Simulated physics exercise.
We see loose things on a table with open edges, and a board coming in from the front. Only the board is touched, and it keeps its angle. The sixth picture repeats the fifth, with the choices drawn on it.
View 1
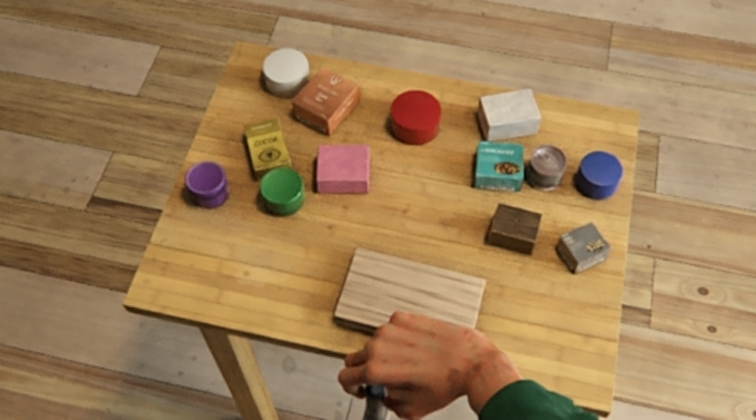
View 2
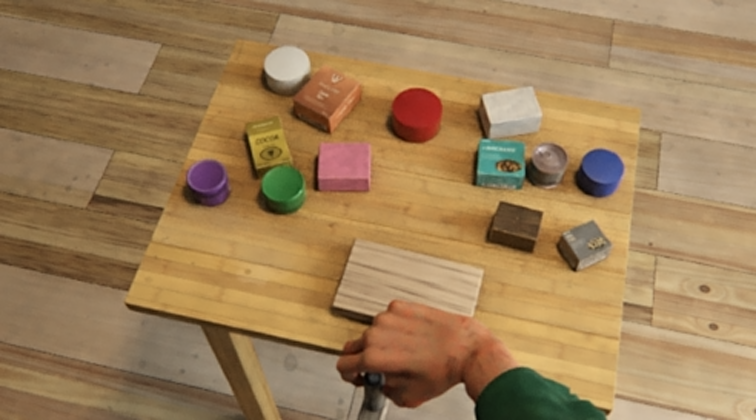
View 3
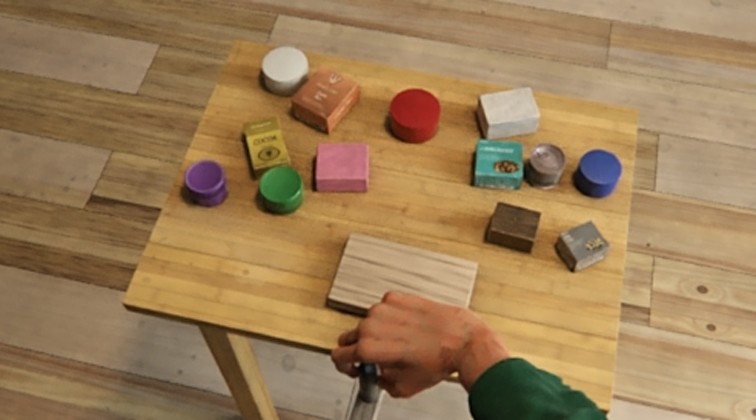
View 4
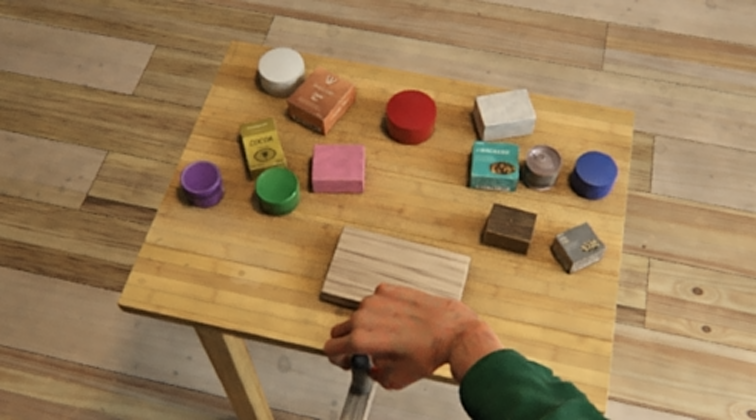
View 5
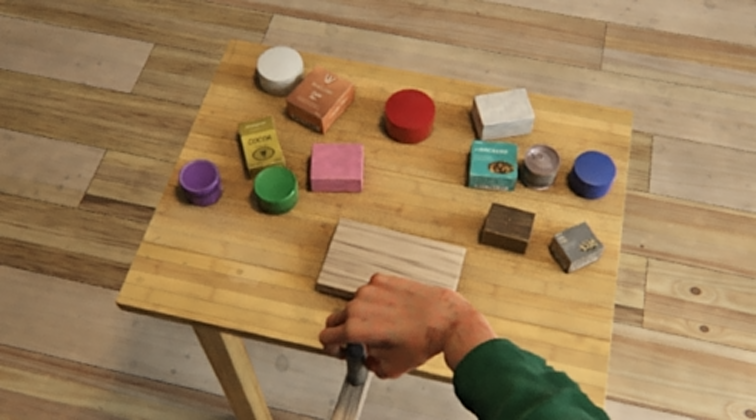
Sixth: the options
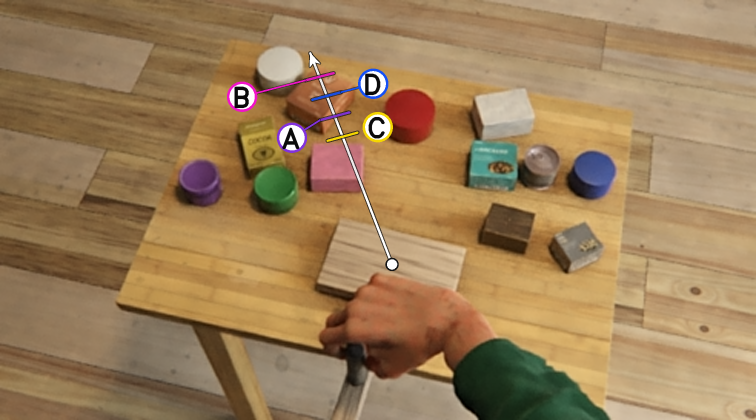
On a wooden table scattered with small boxes and tins, a hand slowly slides a board inward.
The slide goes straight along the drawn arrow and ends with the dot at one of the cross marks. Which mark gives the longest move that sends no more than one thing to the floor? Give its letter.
Stop at D.
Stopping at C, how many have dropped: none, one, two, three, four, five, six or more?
By then, none.
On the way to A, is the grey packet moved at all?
No.
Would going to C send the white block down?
By then, no.
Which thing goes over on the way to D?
The orange box goes over.
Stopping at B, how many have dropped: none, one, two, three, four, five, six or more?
In all, two.
On the marked copy, A at (334, 116); B at (320, 77); C at (343, 137); D at (327, 96); the arrow from (392, 264) to (310, 53); the white dot at (392, 264).
With D. Early on, board (366, 203); orange box (321, 95); pink block (338, 144).
Further on, board (343, 143); orange box (333, 53); red pot (411, 106).
At the end, board (327, 102); orange box over the edge; pink block (327, 57); one fallen.
As for the rest, A is within the limit but short; B drops two; C is within the limit but short.
